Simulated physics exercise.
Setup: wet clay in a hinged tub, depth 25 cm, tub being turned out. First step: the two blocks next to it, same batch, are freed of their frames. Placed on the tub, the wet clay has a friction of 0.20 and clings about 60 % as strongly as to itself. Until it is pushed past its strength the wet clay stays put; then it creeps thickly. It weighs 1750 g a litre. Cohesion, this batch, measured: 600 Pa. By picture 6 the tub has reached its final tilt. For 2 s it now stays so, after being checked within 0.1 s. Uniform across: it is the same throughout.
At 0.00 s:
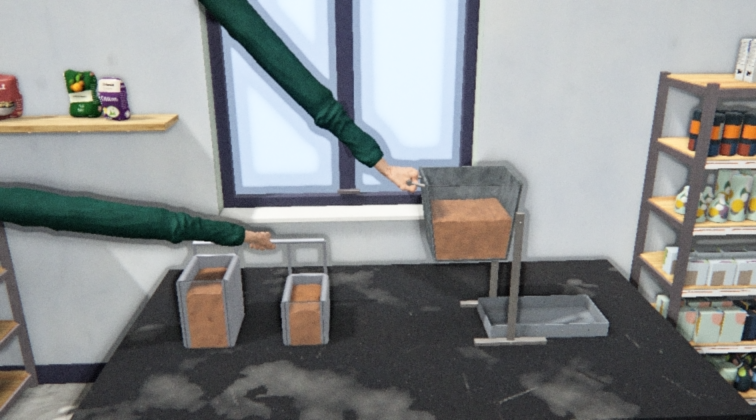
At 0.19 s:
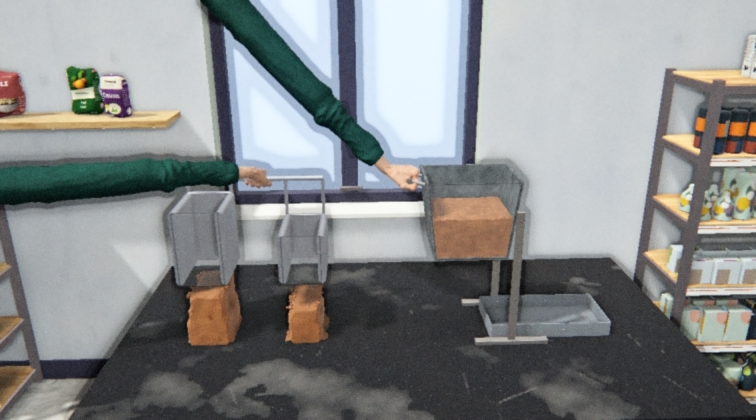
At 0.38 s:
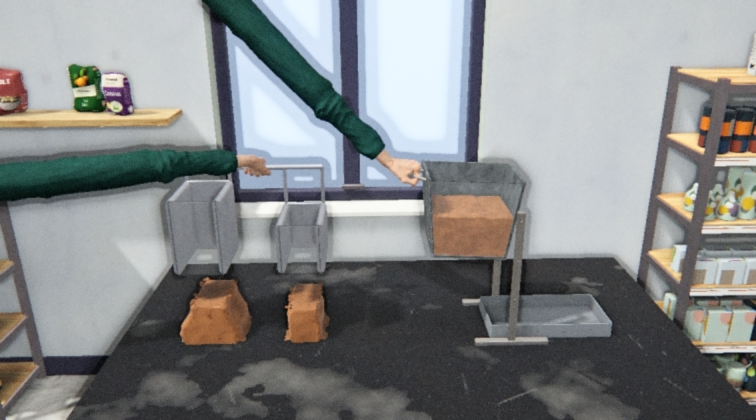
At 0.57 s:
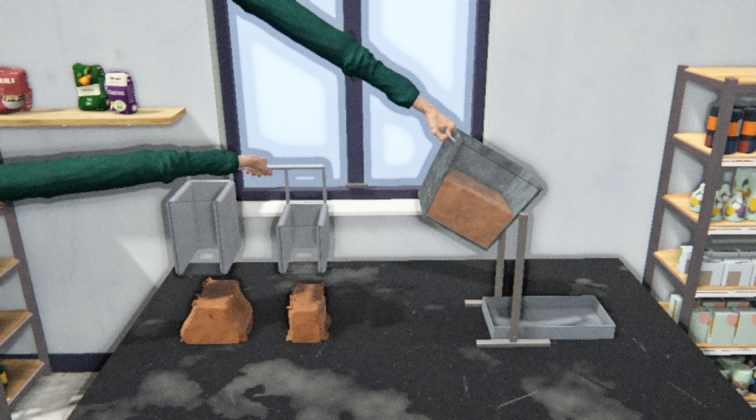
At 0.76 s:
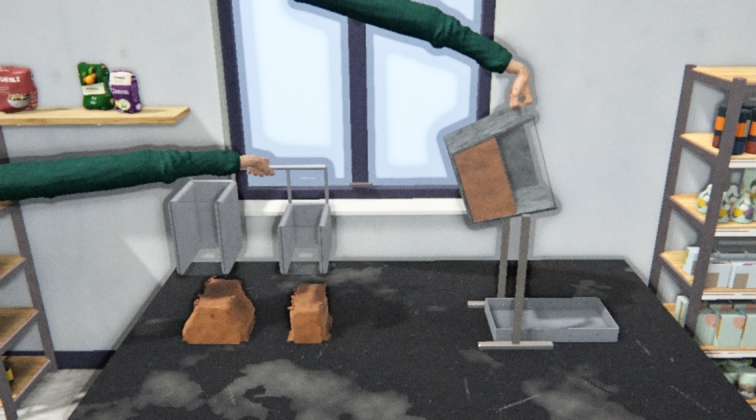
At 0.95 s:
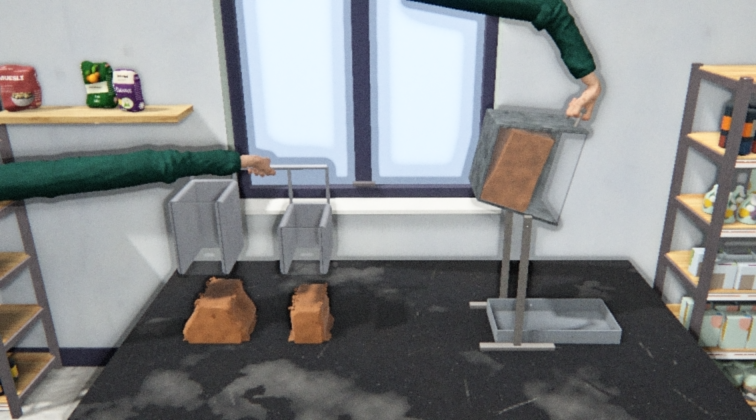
Two green-sleeved arms lift molds off two clay blocks, then tilt a clay-filled tub rightward.
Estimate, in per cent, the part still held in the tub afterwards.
The part still in the tub is about 29 %.
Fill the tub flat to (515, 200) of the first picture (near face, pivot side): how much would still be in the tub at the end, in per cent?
25 %.
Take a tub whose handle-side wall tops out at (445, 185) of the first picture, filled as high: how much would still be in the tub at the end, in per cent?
Some 30 percent would still be in the tub at the end.
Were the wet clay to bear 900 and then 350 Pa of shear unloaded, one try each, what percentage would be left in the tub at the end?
40 %, then 6 %.
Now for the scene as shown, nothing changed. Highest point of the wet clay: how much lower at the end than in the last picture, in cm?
The top ends up some 17 cm below its level in the last picture.
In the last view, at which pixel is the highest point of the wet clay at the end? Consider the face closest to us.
About (494, 189).
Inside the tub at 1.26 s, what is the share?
Some 45 per cent.
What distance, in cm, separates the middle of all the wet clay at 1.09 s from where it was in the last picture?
It has moved close to 9 cm.
After 1.09 s, the tub is at 102 degrees and holds 95 %.
After 1.26 s, the tub is at 102 degrees and holds 45 %.
After 1.43 s, the tub is at 102 degrees and holds 32 %.
After 1.60 s, the tub is at 102 degrees and holds 29 %.
After 2.95 s, at the end, the tub is at 102 degrees and holds 29 %.
